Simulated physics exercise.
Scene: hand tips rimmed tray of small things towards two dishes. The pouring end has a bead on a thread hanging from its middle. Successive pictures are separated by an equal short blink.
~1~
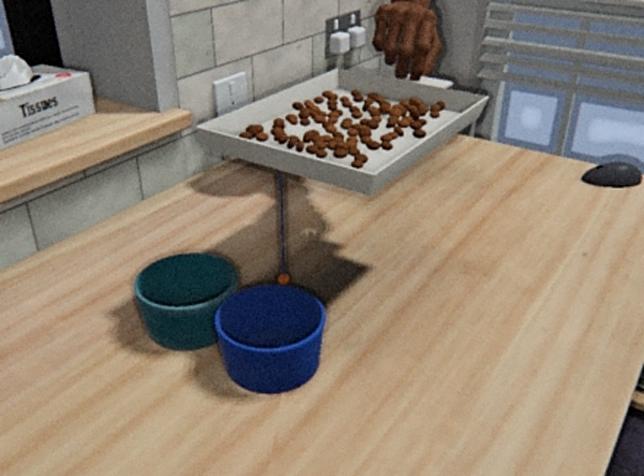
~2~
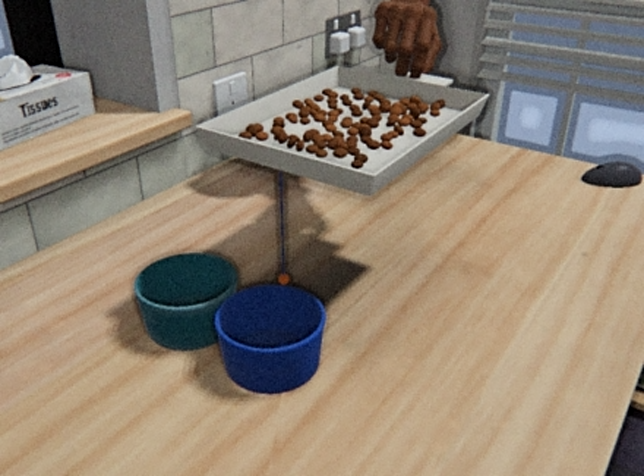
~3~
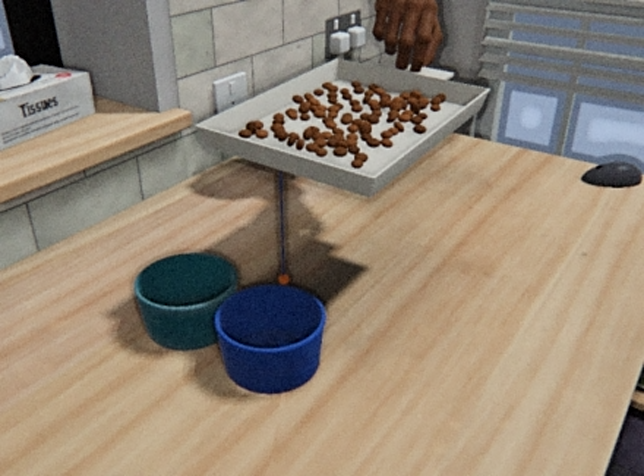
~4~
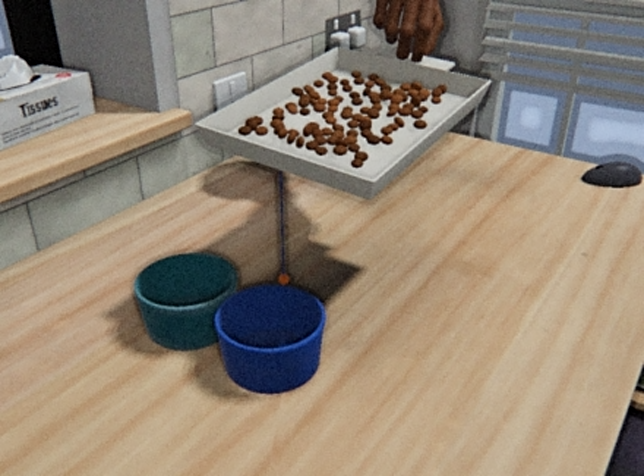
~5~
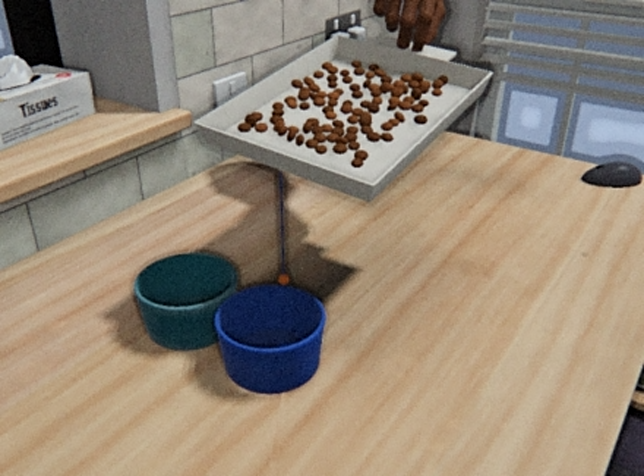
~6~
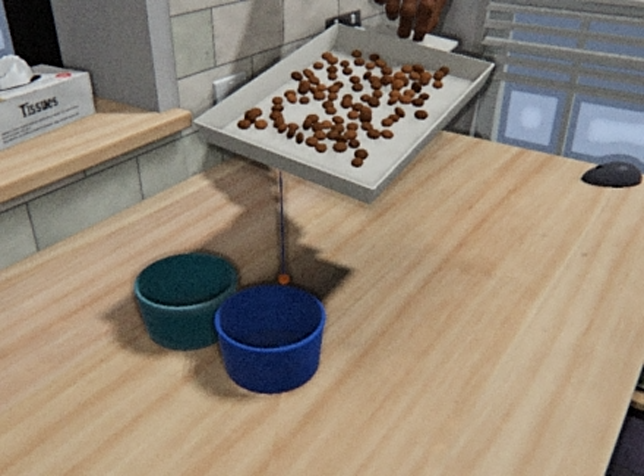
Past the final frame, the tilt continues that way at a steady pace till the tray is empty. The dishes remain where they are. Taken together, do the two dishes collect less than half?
Mostly wasted.
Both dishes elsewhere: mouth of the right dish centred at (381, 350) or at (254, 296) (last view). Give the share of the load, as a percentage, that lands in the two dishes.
It comes to roughly 90 per cent in one try and roughly 0 per cent in the next.
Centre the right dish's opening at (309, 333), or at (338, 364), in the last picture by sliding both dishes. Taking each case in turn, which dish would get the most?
The first try favours the rightmost one, and the second try favours the rightmost one.
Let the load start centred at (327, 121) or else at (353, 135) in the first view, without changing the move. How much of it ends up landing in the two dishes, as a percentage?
About 20 % and 20 %.
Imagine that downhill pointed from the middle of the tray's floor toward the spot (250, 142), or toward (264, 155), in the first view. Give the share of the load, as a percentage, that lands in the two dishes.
Case one near 60 %; case two near 90 %.
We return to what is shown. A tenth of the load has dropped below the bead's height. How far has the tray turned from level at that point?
Around 90 degrees of turn.
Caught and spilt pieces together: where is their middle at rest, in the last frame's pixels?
Close to (358, 388) in the last picture.
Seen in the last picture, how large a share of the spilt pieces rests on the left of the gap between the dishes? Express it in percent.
Estimate: About 0 in every hundred.
Soon after the last picture, tray tipped steeply; all on the tray.
A little later, tray tipped right over; about two thirds on the tray; a stray few in the right dish; a small part outside both; about a quarter in the air.
Later still, tray tipped past a quarter turn; a small part in the right dish; most outside both.
At rest, tray tipped past a quarter turn; a small part in the right dish; none in the left dish; most outside both.
